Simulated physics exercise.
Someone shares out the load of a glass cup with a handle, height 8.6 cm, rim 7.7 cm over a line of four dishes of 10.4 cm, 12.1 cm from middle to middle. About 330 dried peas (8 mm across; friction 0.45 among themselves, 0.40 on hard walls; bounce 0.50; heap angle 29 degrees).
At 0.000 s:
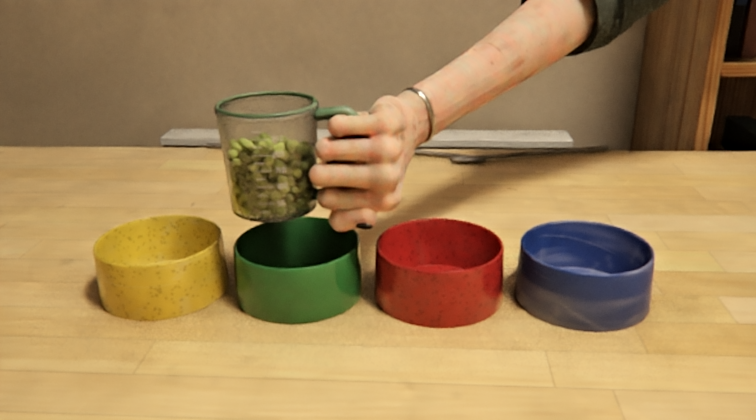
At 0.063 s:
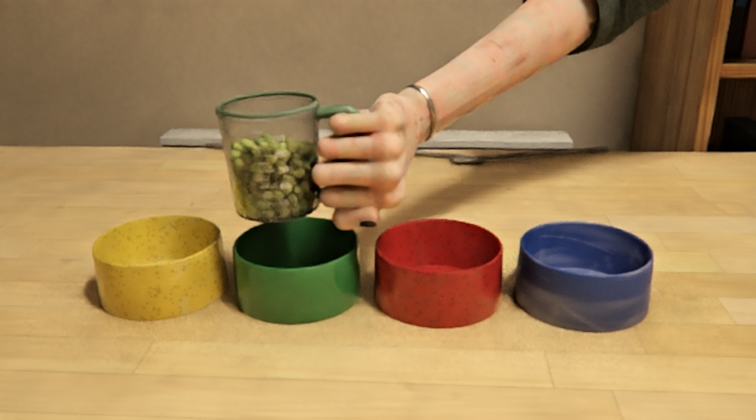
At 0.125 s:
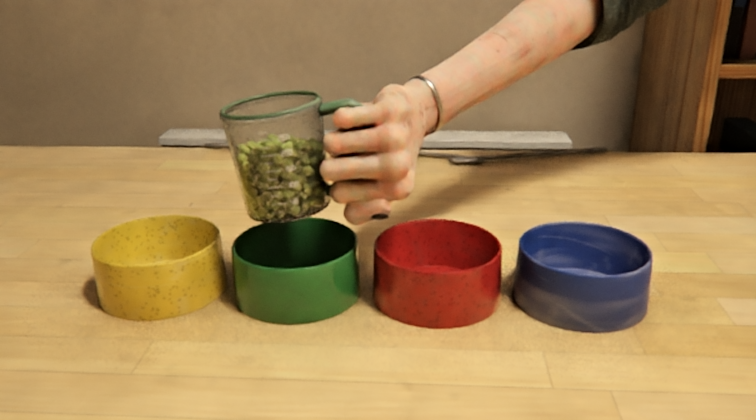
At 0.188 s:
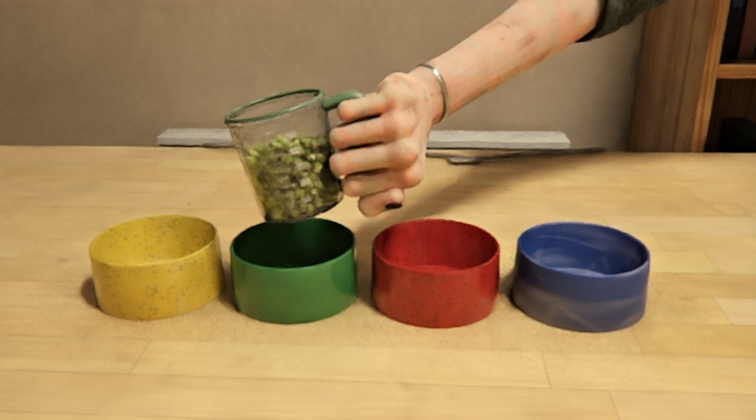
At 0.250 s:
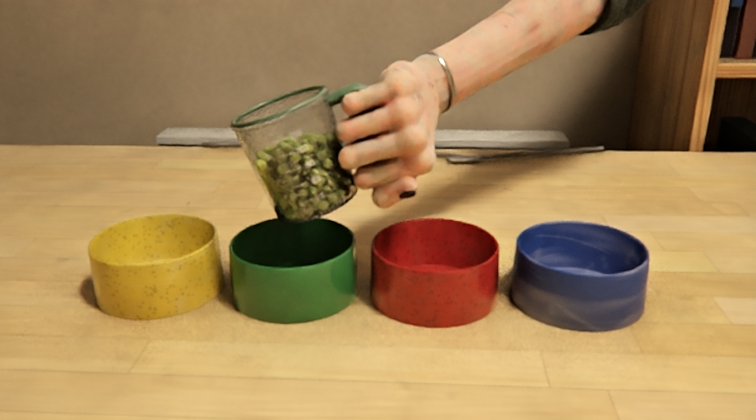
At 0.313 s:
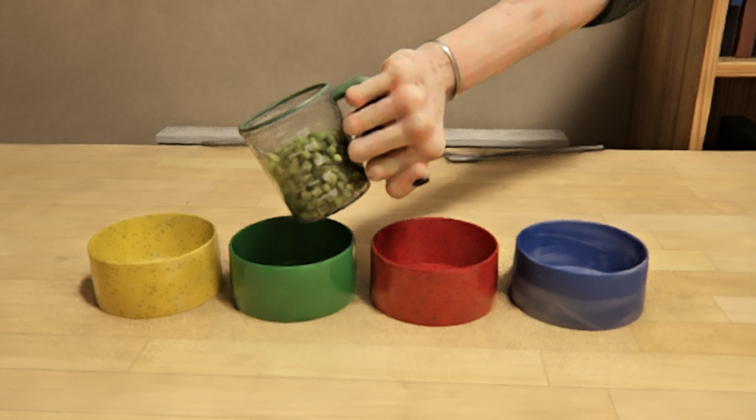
A hand moves a clear cup of green pieces slightly right, tilting it leftward above four colored dishes.
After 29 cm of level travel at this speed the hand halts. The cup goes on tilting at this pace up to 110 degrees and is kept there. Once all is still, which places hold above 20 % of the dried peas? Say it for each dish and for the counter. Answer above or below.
Red above, blue below, green below, yellow below, counter below.
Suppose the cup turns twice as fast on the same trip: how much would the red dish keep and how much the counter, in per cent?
Red 20; counter 20.
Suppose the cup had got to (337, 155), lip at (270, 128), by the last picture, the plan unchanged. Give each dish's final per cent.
Red 10; blue 70; green 0; yellow 0.
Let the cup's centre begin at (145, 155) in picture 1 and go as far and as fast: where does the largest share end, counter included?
The winner: Green.
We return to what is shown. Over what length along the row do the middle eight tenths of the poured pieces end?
About 7 cm.
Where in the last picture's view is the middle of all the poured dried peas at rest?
At about (431, 274).
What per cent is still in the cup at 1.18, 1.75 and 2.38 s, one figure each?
About 85, 0, 0.
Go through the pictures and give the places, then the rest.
Cup at (271, 156), tilt 0 degrees, lip at (219, 104), moved 0.0 cm; middle of the pieces at (273, 173); yellow dish at (159, 239); green dish at (297, 241); red dish at (439, 244); blue dish at (586, 246), in the first picture.
Cup at (273, 156), tilt 2 degrees, lip at (220, 105), moved 0.2 cm; middle of the pieces at (276, 173), in the second picture.
Cup at (280, 156), tilt 6 degrees, lip at (224, 110), moved 0.9 cm; middle of the pieces at (284, 173), in the third picture.
Cup at (289, 156), tilt 12 degrees, lip at (228, 115), moved 1.8 cm; middle of the pieces at (295, 172), in the fourth picture.
Cup at (299, 156), tilt 18 degrees, lip at (235, 121), moved 2.6 cm; middle of the pieces at (306, 171), in the fifth picture.
Cup at (309, 155), tilt 25 degrees, lip at (242, 126), moved 3.5 cm; middle of the pieces at (318, 170); yellow dish at (154, 237); green dish at (292, 240); red dish at (435, 243); blue dish at (581, 245). The cup turns about 95 degrees a second and travels 14 cm a second, in the sixth picture.
After 1.18 s, tilt 108 degrees; cup holds 85 %, red 10 %.
After 1.75 s, tilt 110 degrees; cup holds 0 %, red 90 %.
After 2.38 s, tilt 110 degrees; cup holds 0 %, red 95 %.
At rest (2.7 s), red 95 %, blue 0 %, green 0 %, yellow 0 %, counter 5 %.
